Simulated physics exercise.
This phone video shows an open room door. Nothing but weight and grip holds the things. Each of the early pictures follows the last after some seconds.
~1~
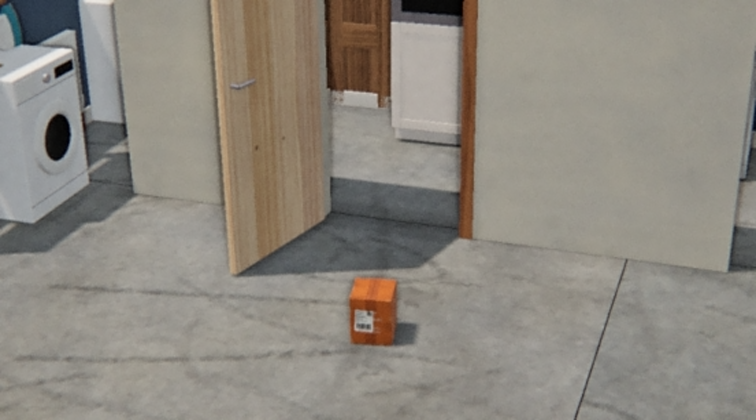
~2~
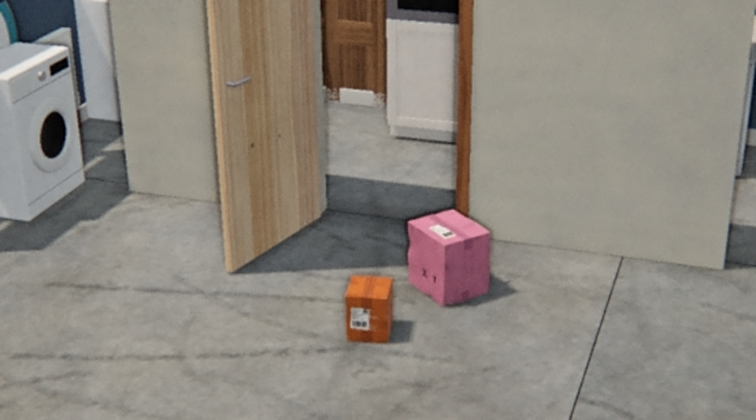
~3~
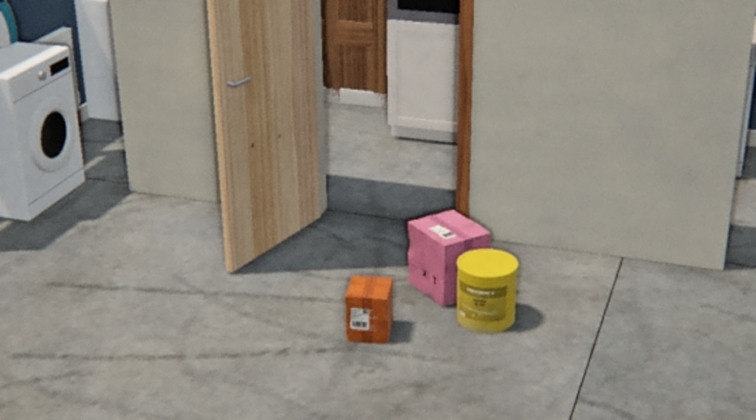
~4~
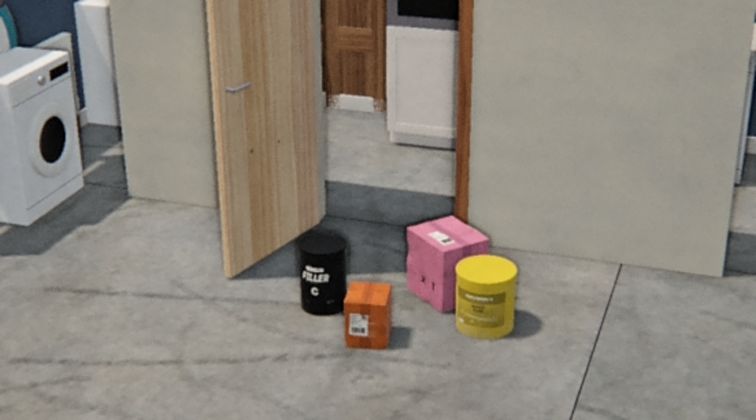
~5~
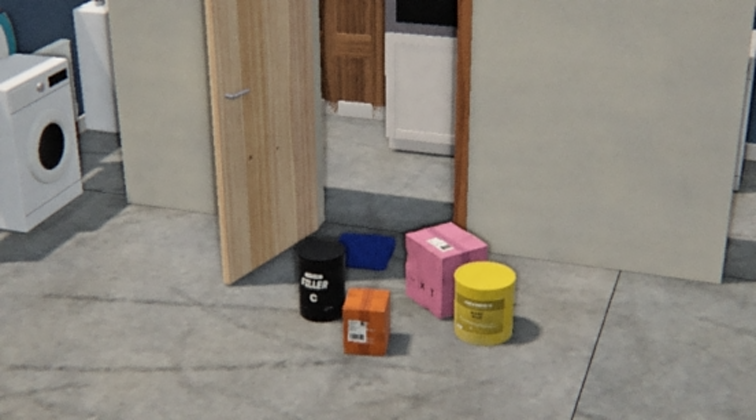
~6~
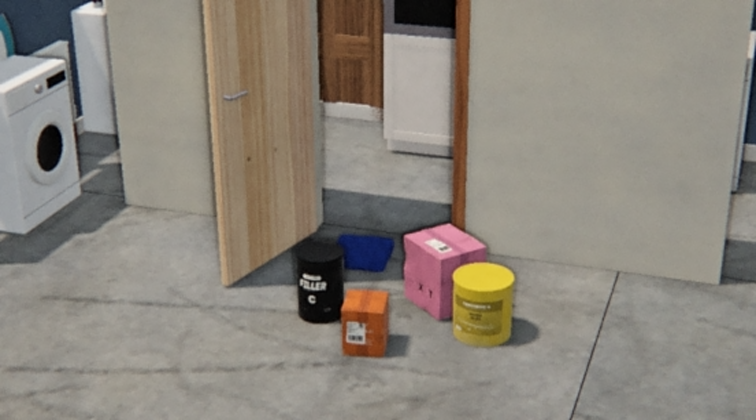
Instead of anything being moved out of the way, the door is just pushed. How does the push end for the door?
The door closes completely.
Then, 0.90 s past the last view, door 64° open.
Then, 1.40 s past the last view, door 33° open; blue cushion displaced about its own width near (400, 242).
Then, 1.70 s past the last view, door 15° open; blue cushion displaced about its own width near (420, 234).
Finally, door 0° open; moved from the start, blue cushion; the other 4 still in place. Final places as the last picture's camera would see them, blue cushion near (433, 226).
